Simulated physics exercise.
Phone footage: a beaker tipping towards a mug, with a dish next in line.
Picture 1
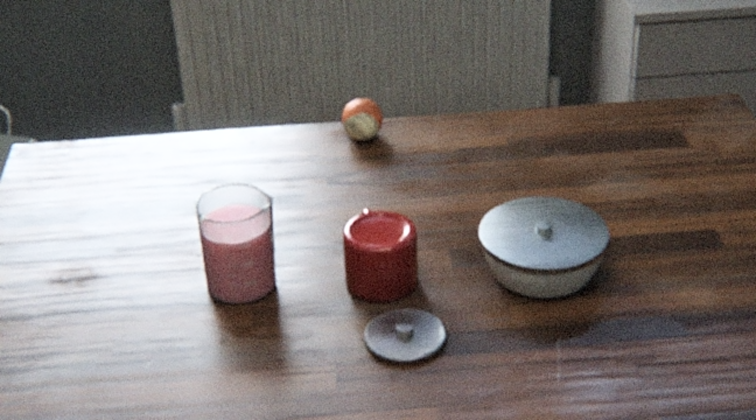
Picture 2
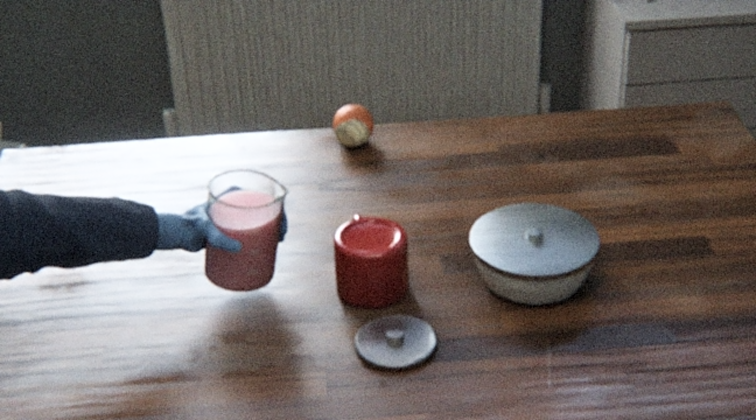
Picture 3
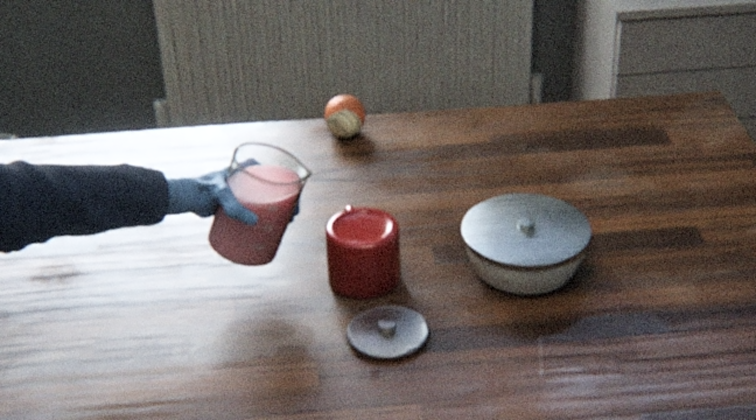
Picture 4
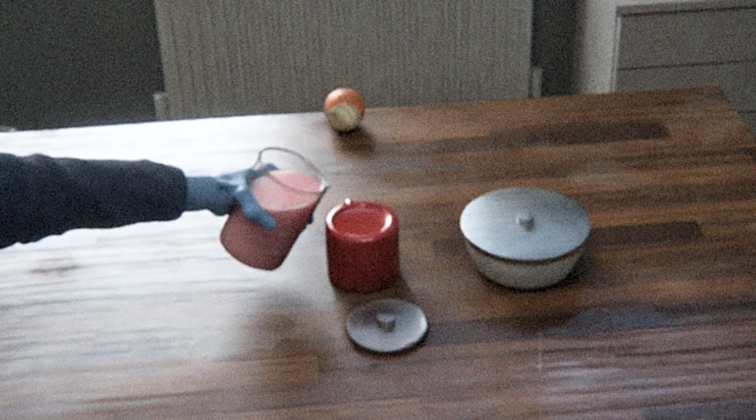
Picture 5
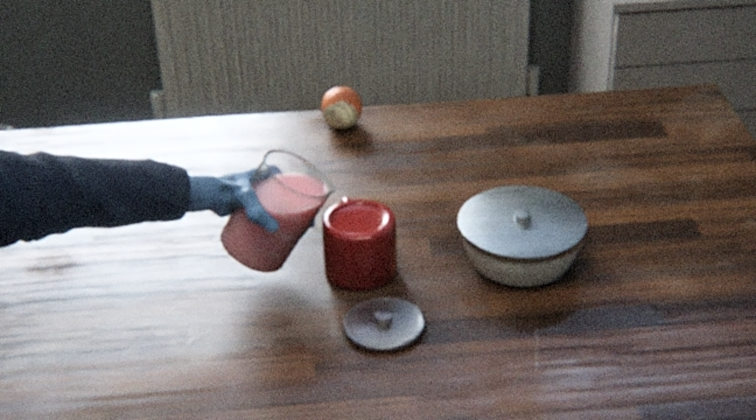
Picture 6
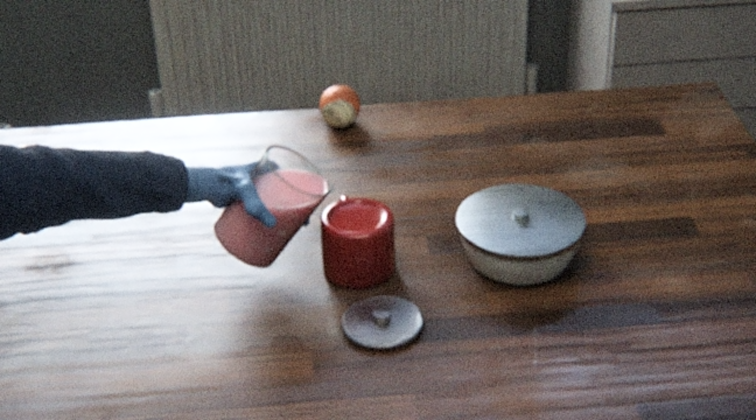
We see a gloved hand reach in from the left, lift a glass beaker of pink liquid from a wooden table and tilt it beside an upside-down red mug, with a lidded dish standing to the right.
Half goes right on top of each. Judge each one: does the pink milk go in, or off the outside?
Outcome: The mug is going to let it slide off the outside; the dish is going to let it slide off the outside.
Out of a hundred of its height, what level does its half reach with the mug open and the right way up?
I'd say around 60 per cent, give or take.
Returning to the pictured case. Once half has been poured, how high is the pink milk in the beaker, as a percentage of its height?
Near 35 in a hundred.
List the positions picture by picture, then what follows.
The first picture shows all stand on the top; beaker (236, 243) about three quarters full; mug (381, 258) upside down; dish (543, 256) with its lid on.
The second picture shows the hand lifts the beaker; beaker about three quarters full, surface at (243, 210); mug (372, 264) upside down.
The third picture shows tilting; beaker (256, 204) tipped 20° with all of its load; dish (525, 252) with its lid on.
The fourth picture shows no stream yet; beaker (272, 208) tipped 30° with all of its load; mug (363, 249) upside down.
The fifth picture shows still nothing leaves it; beaker (275, 211) tipped 30° with all of its load; dish (521, 244) with its lid on.
The sixth picture shows on the point of pouring; beaker (272, 206) tipped 35° with all of its load; mug (358, 245) upside down; dish (520, 243) with its lid on.
Soon after, it runs off the upturned base of the mug.
Later, it hits the lid of the dish and runs off.
In the end, the mug is empty, in a puddle; the dish is empty, in a puddle.
